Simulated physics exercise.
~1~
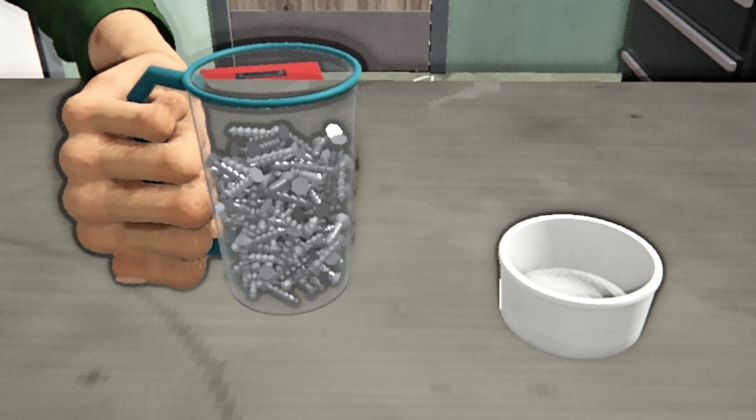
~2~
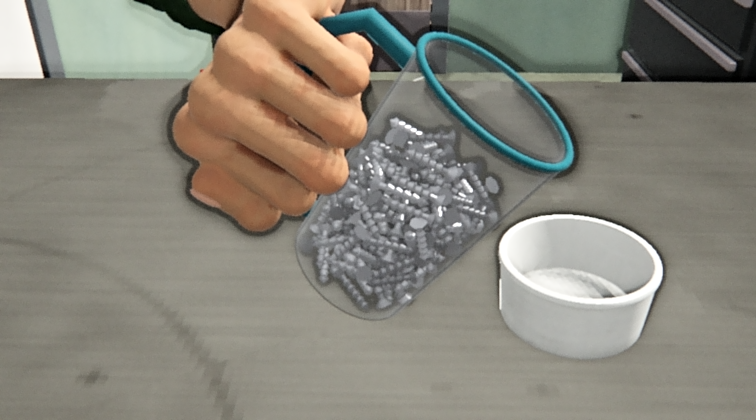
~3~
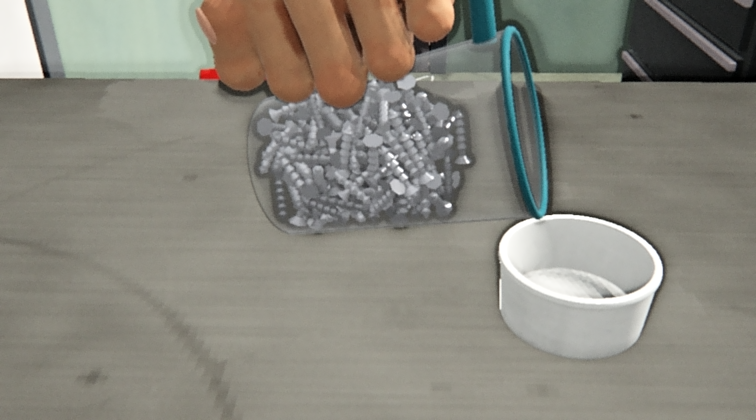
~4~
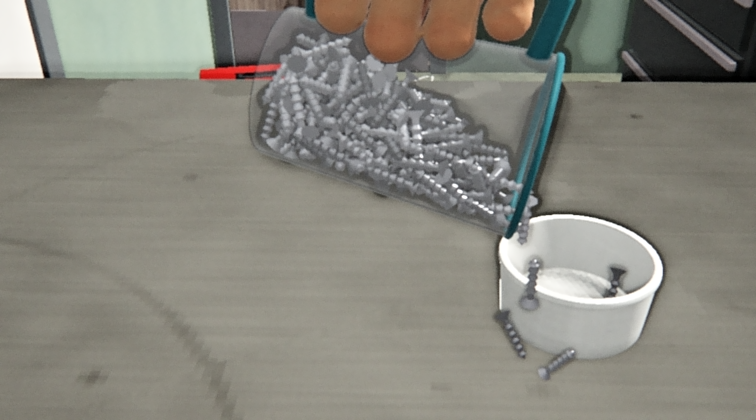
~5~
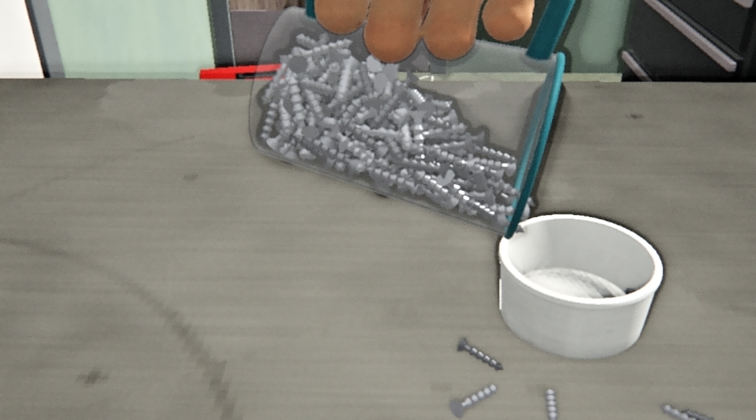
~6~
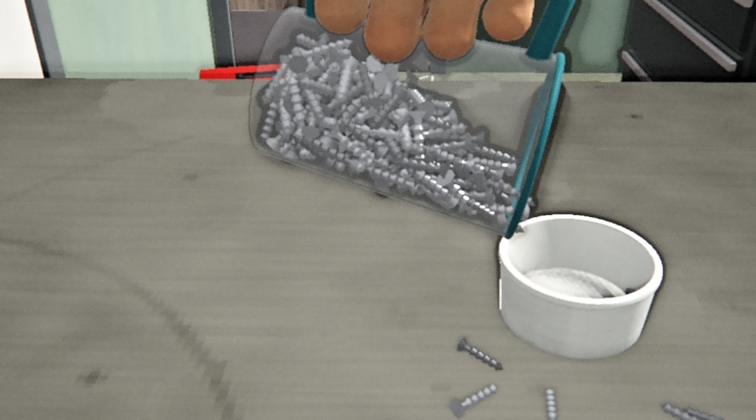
On a grey tabletop, a hand lifts a clear cup of screws by its teal handle and tips it rightward over a small white dish; a few screws spill, several landing on the table in front, while most stay in the tilted, motionless cup.
